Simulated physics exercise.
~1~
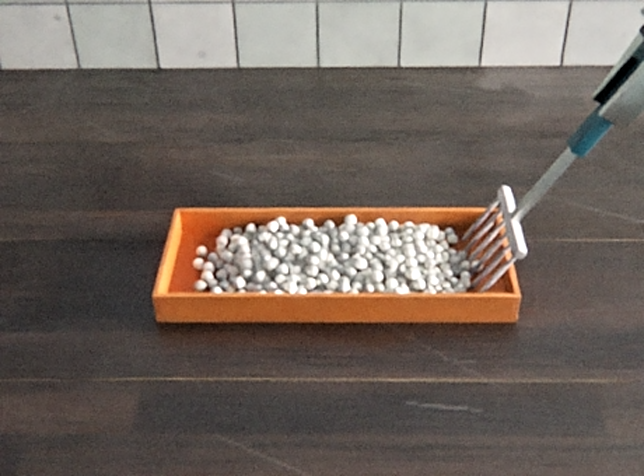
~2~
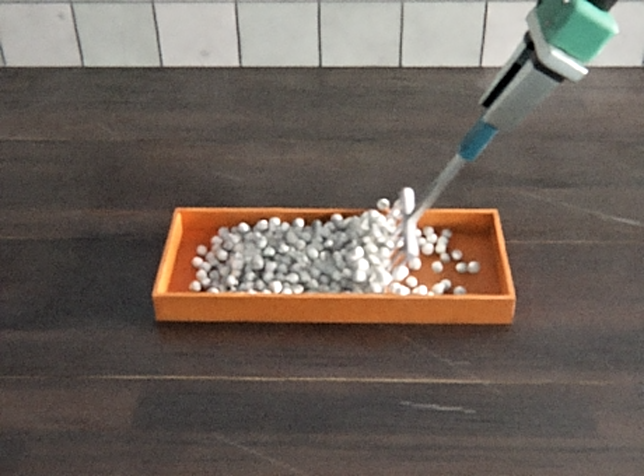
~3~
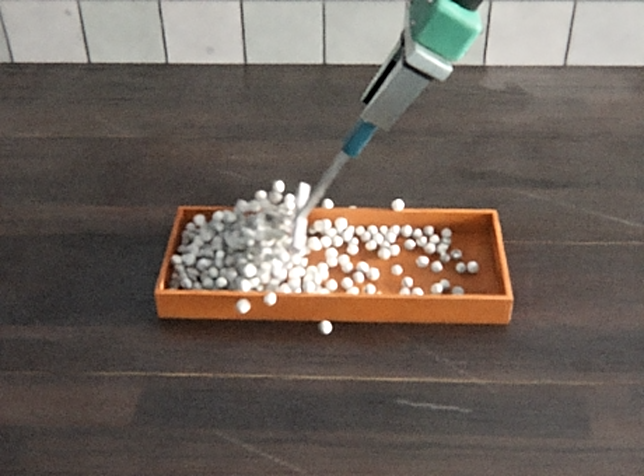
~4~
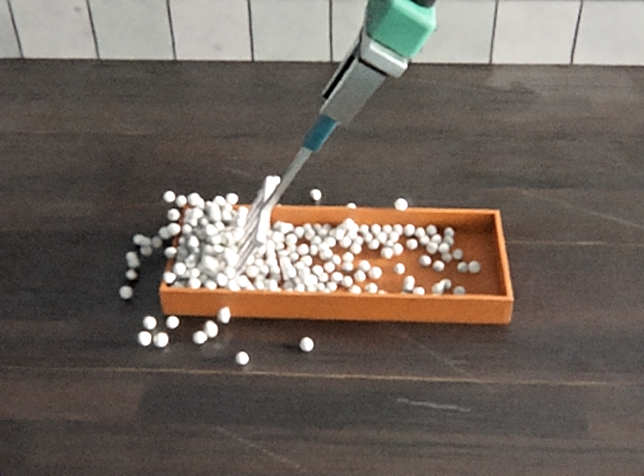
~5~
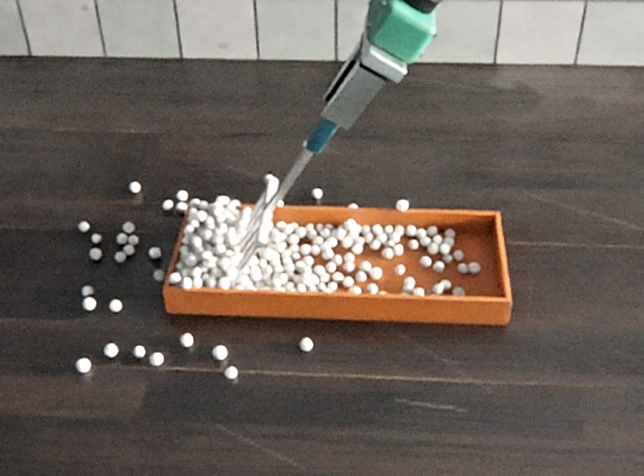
White beads spilled over the left end of an orange tray as a robot arm swept a comb through them from right to left, heaping them up until some scattered across the dark wooden surface, while most stayed in the tray, piled around the stopped comb.
